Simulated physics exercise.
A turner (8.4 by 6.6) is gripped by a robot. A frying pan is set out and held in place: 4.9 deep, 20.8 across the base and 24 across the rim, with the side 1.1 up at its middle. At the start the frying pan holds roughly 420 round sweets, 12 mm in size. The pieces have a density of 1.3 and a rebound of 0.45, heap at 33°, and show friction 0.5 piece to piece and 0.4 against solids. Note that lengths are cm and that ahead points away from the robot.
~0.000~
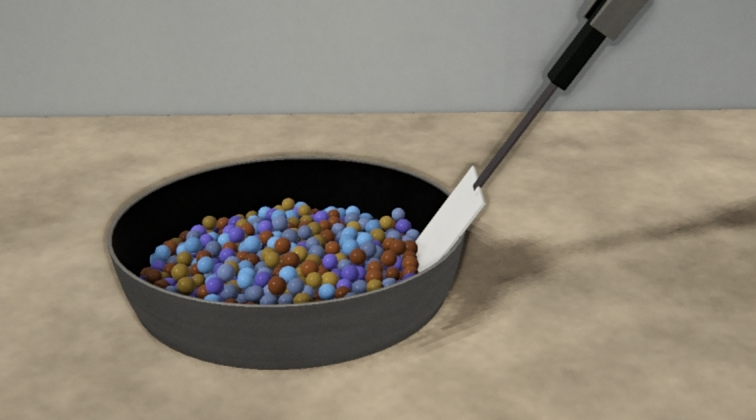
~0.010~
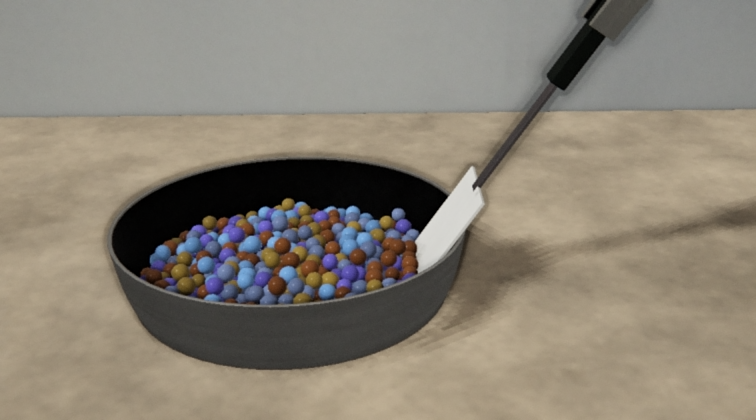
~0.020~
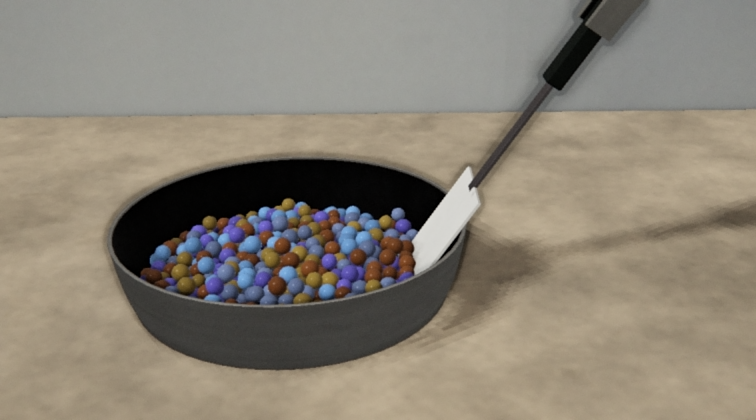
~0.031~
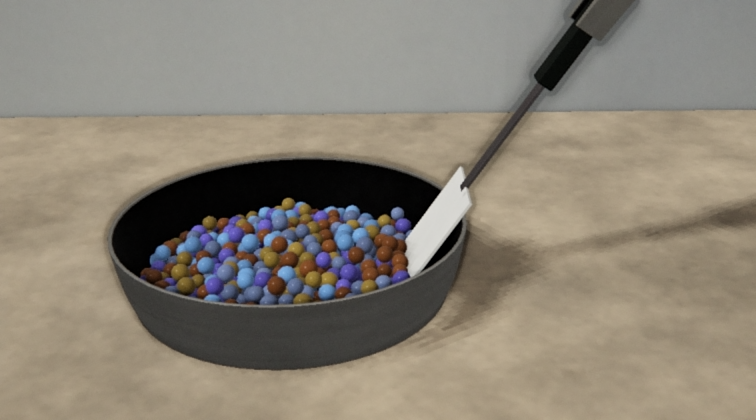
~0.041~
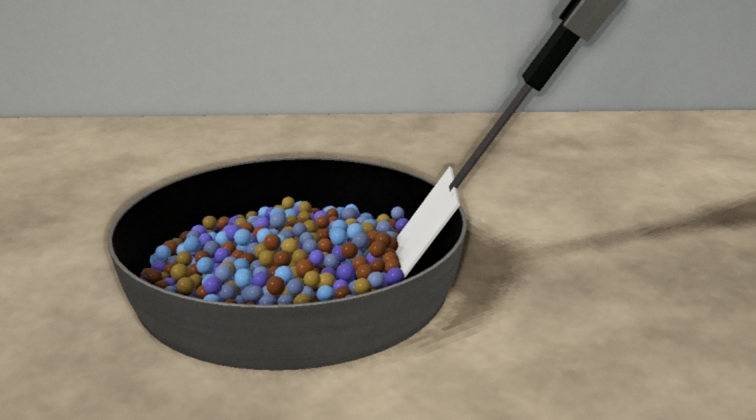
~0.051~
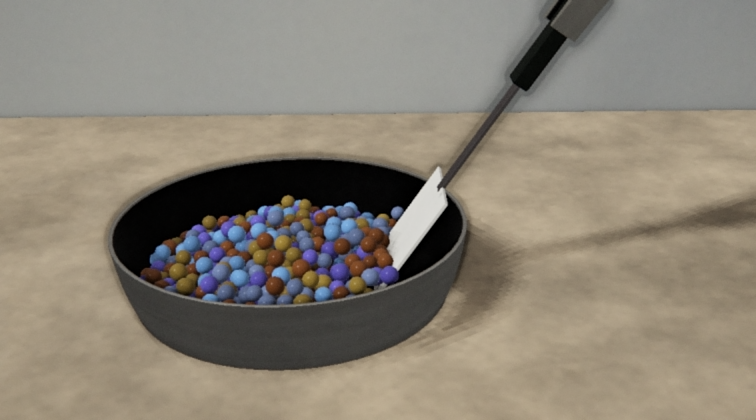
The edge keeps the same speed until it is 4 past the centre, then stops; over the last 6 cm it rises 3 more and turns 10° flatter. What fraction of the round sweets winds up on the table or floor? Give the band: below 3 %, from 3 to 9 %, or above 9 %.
Below 3 %.
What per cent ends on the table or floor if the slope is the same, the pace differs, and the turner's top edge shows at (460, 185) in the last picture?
Expect some 0 per cent there.
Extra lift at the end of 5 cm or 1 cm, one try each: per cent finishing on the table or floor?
Roughly 5 per cent, then 0 per cent.
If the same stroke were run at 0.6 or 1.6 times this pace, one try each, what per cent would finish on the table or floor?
Around 0 per cent, then around 10 per cent, would end on the table or floor.
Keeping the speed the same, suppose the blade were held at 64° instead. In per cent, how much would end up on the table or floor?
Roughly 0 per cent.
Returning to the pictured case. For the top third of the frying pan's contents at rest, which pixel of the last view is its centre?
It is centred around (184, 249).
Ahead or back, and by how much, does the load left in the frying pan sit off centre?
Forward offset: Roughly 3.5 cm.
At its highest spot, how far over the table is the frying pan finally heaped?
Close to 5.5 centimetres high.
After 0.09 s, sloping 56°, highest piece 5 above the table; 416 in the frying pan.
After 0.13 s, sloping 51°, highest piece 6 above the table; 416 in the frying pan.
After 0.35 s, sloping 46°, highest piece 5 above the table; 414 in the frying pan, 1 on the table or floor, 1 on the blade or in flight.
After 1.40 s, sloping 46°, highest piece 5 above the table; 414 in the frying pan, 2 on the table or floor.
At rest, 414 in the frying pan, 2 on the table or floor. That is 0 % on the table or floor.
